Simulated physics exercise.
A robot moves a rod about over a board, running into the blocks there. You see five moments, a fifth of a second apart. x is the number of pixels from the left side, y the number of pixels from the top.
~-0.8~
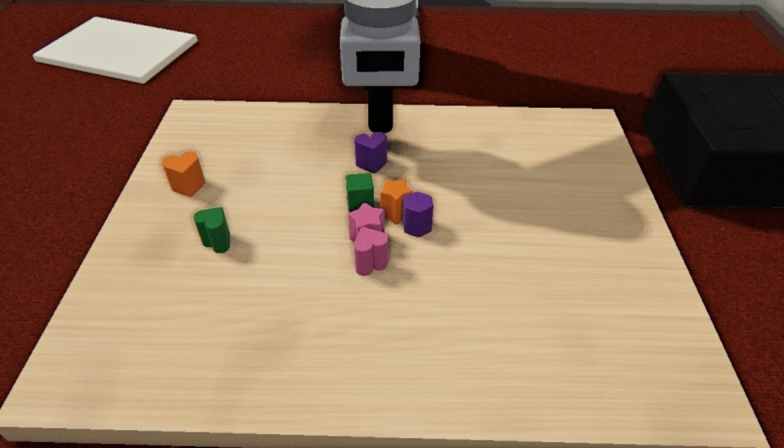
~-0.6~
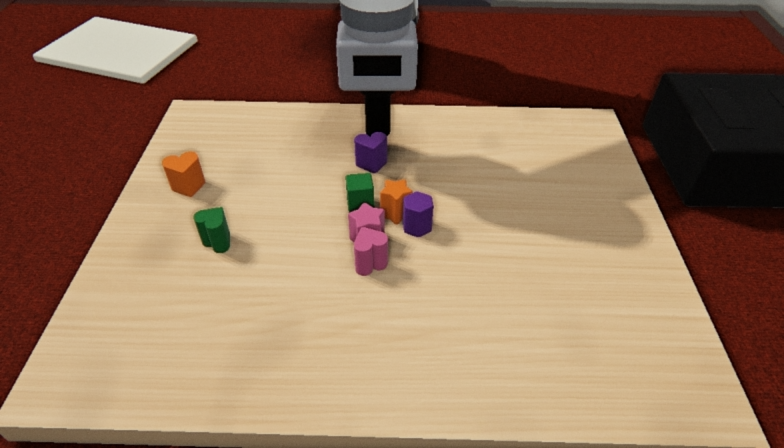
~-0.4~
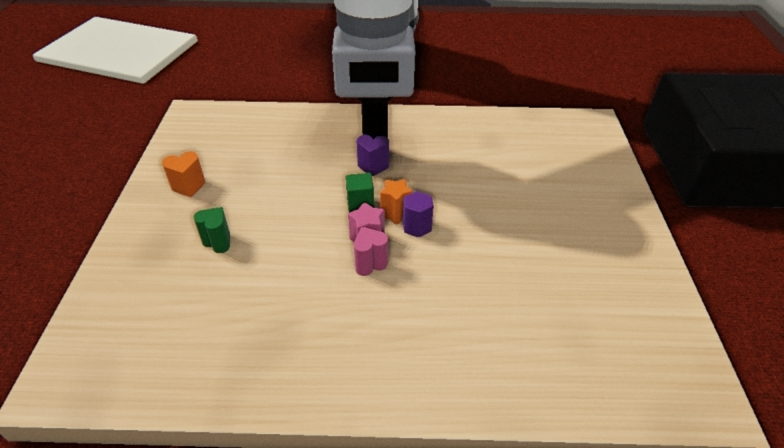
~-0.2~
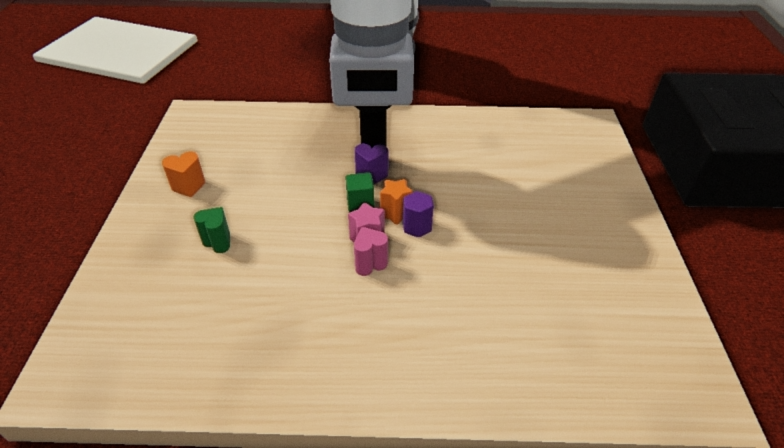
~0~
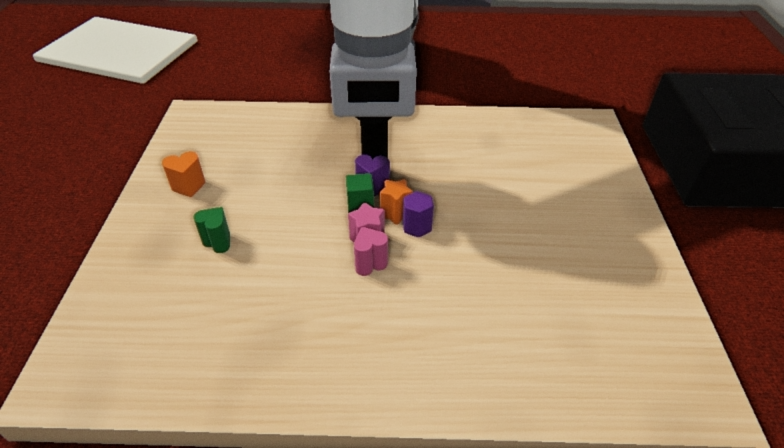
A robot arm lowers its rod toward the viewer, pushing a purple heart block toward other blocks.
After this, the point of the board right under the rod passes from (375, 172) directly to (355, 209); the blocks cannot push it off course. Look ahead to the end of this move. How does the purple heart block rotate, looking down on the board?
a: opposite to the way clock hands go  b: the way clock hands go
I'll go with a - opposite to the way clock hands go.
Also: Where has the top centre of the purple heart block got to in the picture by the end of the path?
I expect it at (361, 200).
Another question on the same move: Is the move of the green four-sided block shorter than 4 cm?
No.
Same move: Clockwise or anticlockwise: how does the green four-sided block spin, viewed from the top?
It goes round the way clock hands do.
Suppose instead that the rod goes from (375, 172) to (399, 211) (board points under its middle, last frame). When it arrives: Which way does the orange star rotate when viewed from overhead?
Looking down on the board, it turns counter-clockwise.
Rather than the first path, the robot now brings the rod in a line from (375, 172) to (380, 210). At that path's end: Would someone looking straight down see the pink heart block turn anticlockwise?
Yes, I think so.
The first path, step by step. Halfway along, rod (364, 176); green four-sided block (356, 196), turned 35° clockwise; pink star (368, 217); purple heart block (371, 181), turned 20° anticlockwise; orange star (397, 190).
At the end, rod (354, 194); green four-sided block (339, 214), turned 35° clockwise; pink star (365, 224), turned 15° anticlockwise; purple heart block (361, 200), turned 25° anticlockwise; orange star (393, 198), turned 60° anticlockwise.
